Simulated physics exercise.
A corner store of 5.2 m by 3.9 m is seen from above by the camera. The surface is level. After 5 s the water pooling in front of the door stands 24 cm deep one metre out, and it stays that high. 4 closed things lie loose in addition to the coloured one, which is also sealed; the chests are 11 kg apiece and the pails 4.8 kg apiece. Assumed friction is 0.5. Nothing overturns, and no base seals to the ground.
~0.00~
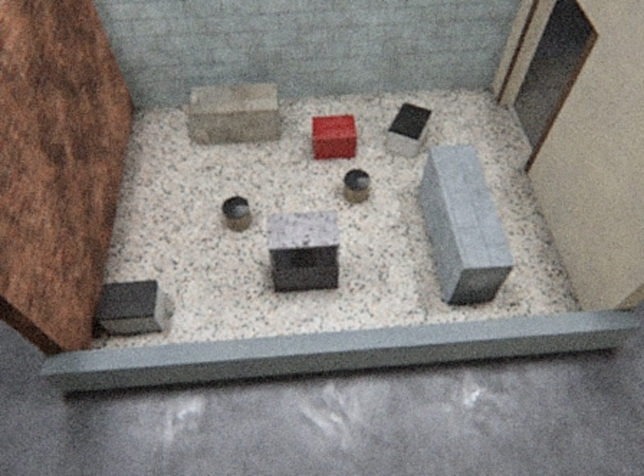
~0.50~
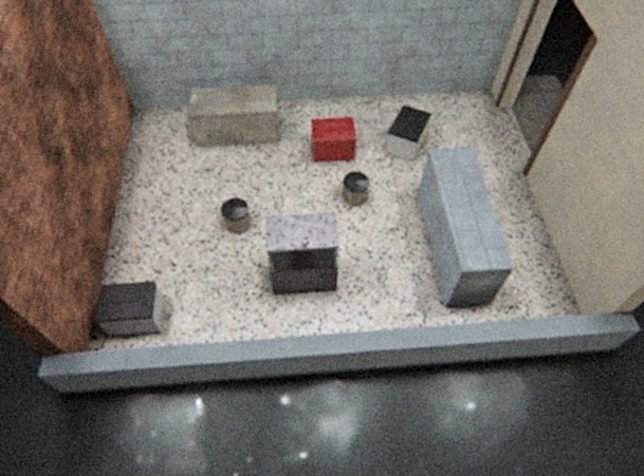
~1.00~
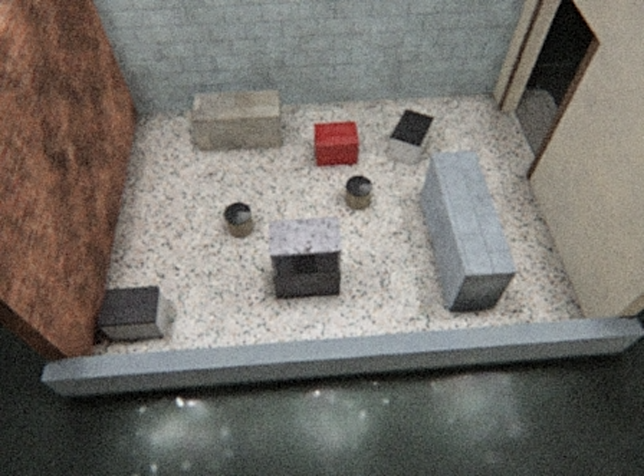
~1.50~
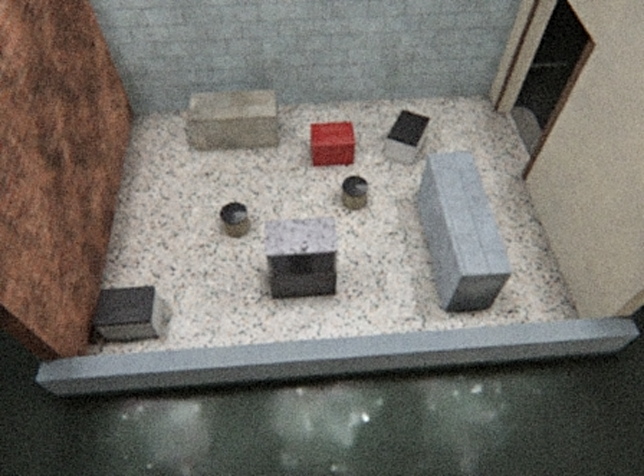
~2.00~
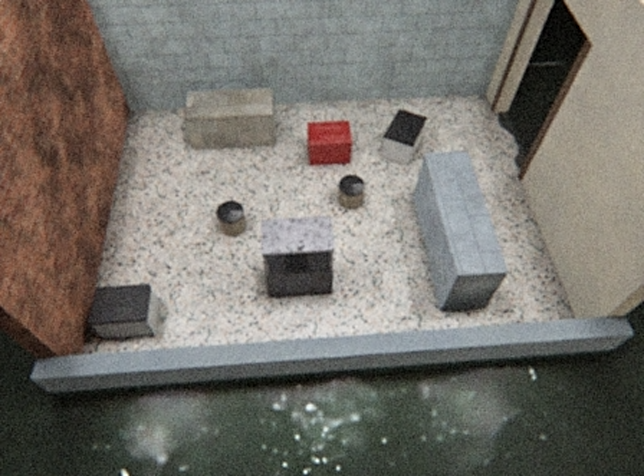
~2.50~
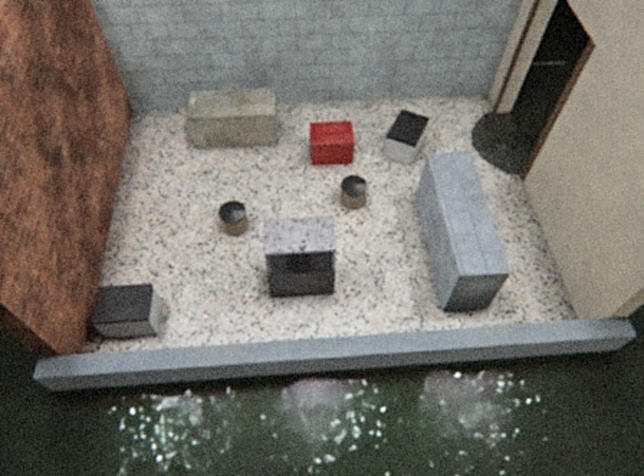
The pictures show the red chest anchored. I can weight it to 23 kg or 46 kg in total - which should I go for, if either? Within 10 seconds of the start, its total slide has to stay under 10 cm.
Make it 46 kg.
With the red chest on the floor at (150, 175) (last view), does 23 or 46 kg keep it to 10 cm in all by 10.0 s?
Just the heavier works.
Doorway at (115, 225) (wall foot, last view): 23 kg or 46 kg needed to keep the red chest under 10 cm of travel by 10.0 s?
In that case the lighter option suffices.
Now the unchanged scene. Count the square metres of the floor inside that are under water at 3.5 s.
That flooded area is roughly 2.0 m2.
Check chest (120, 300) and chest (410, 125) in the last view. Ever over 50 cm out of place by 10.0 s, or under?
The first is within the mark and the second is beyond the mark.
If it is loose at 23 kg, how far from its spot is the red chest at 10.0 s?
Around 120 centimetres out of place.
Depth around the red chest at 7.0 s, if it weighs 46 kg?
About 7 cm.
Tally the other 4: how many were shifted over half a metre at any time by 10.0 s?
The tally stands at 3.
After 3.5 s the red chest would be 0 cm from its start with 23 kg and 0 cm from its start with 46 kg; 0 cm of water round it then.
After 4.5 s the red chest would be 0 cm from its start with 23 kg and 0 cm from its start with 46 kg; 0 cm of water round it then.
After 7.0 s the red chest would be 2 cm from its start with 23 kg and 0 cm from its start with 46 kg; 7 cm of water round it then.
After 10.0 s the red chest would be 112 cm from its start with 23 kg and 0 cm from its start with 46 kg; 11 cm of water round it then.
